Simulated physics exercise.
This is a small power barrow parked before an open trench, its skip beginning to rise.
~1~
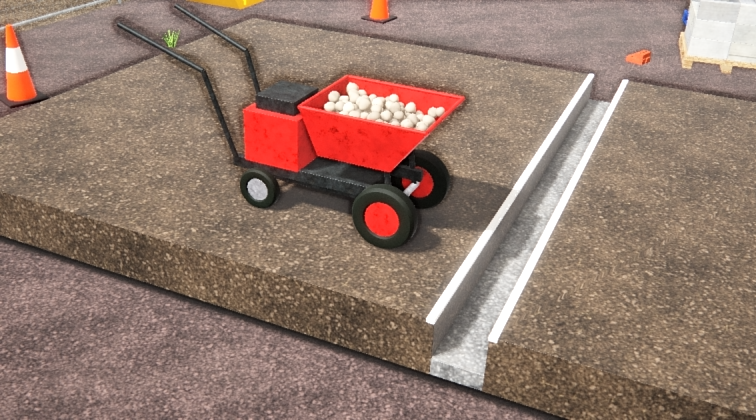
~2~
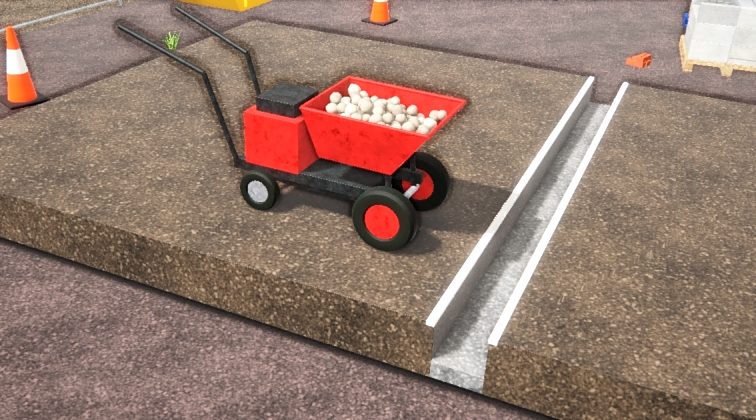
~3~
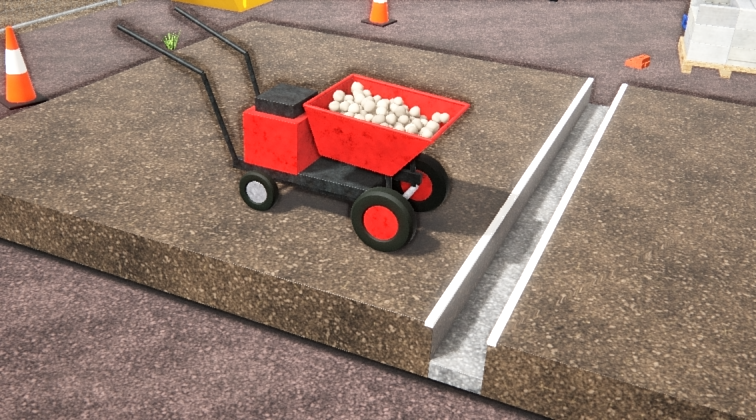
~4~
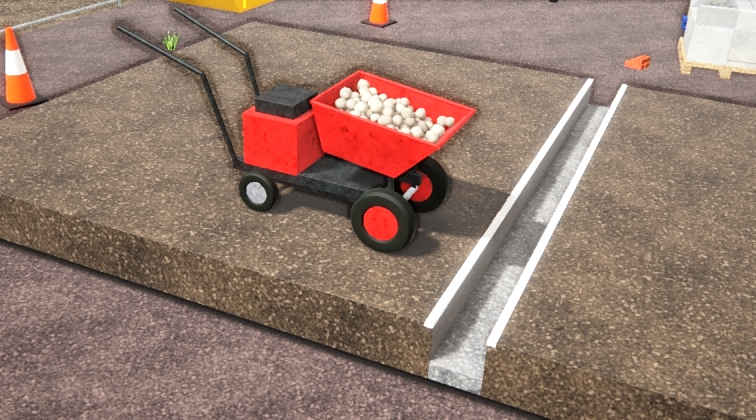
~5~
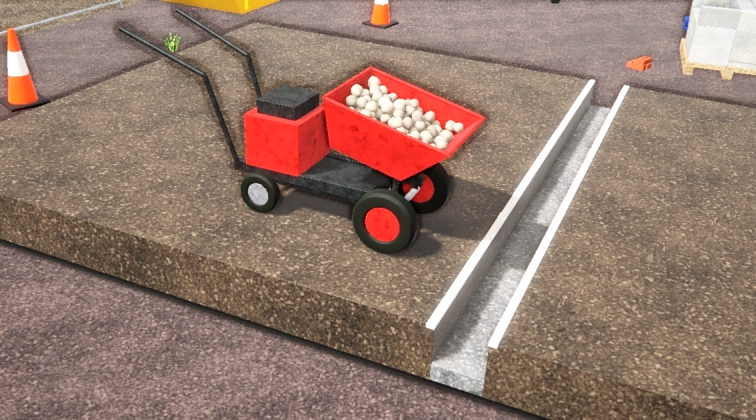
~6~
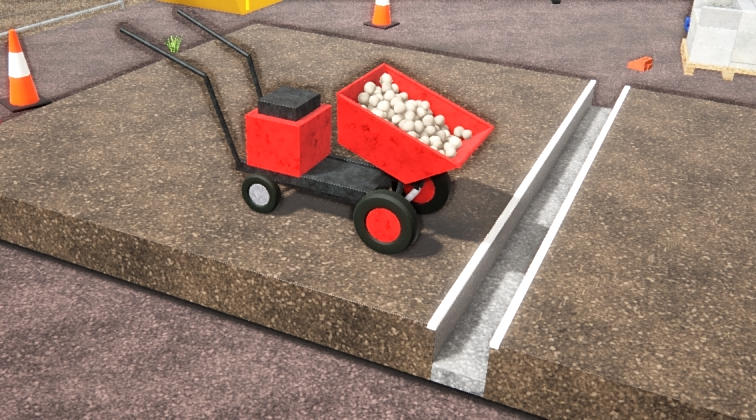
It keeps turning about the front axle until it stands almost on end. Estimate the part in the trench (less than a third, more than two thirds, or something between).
Between the edges lies over two thirds of the load.
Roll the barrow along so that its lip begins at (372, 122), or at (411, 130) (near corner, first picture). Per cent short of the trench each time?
The first gives 30 %, the second 0 %.
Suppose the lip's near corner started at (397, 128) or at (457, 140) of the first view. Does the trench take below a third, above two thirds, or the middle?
At the first place above two thirds, at the second below one third.
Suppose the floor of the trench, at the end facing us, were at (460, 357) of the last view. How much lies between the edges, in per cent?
Near 60 %.
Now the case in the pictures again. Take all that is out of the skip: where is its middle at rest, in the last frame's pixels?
Close to (513, 278).
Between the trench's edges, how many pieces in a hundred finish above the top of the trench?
Close to 5 per cent.
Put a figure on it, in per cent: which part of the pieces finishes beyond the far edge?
Roughly 20 in a hundred.
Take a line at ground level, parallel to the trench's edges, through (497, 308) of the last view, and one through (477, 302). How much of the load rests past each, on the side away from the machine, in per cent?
The first gives 40 %, the second 70 %.
Shortly afterwards, skip tipped steeply; the whole lot in the skip.
Next, skip tipped right over; the bulk in the skip; near a quarter in or heaped over the trench; a little beyond it; only a few falling.
Some moments later, skip tipped right over; near a quarter in the skip; near two thirds in or heaped over the trench; near a quarter beyond it.
In the end, skip tipped right over; only a few in the skip; the bulk in or heaped over the trench; near a quarter beyond it.
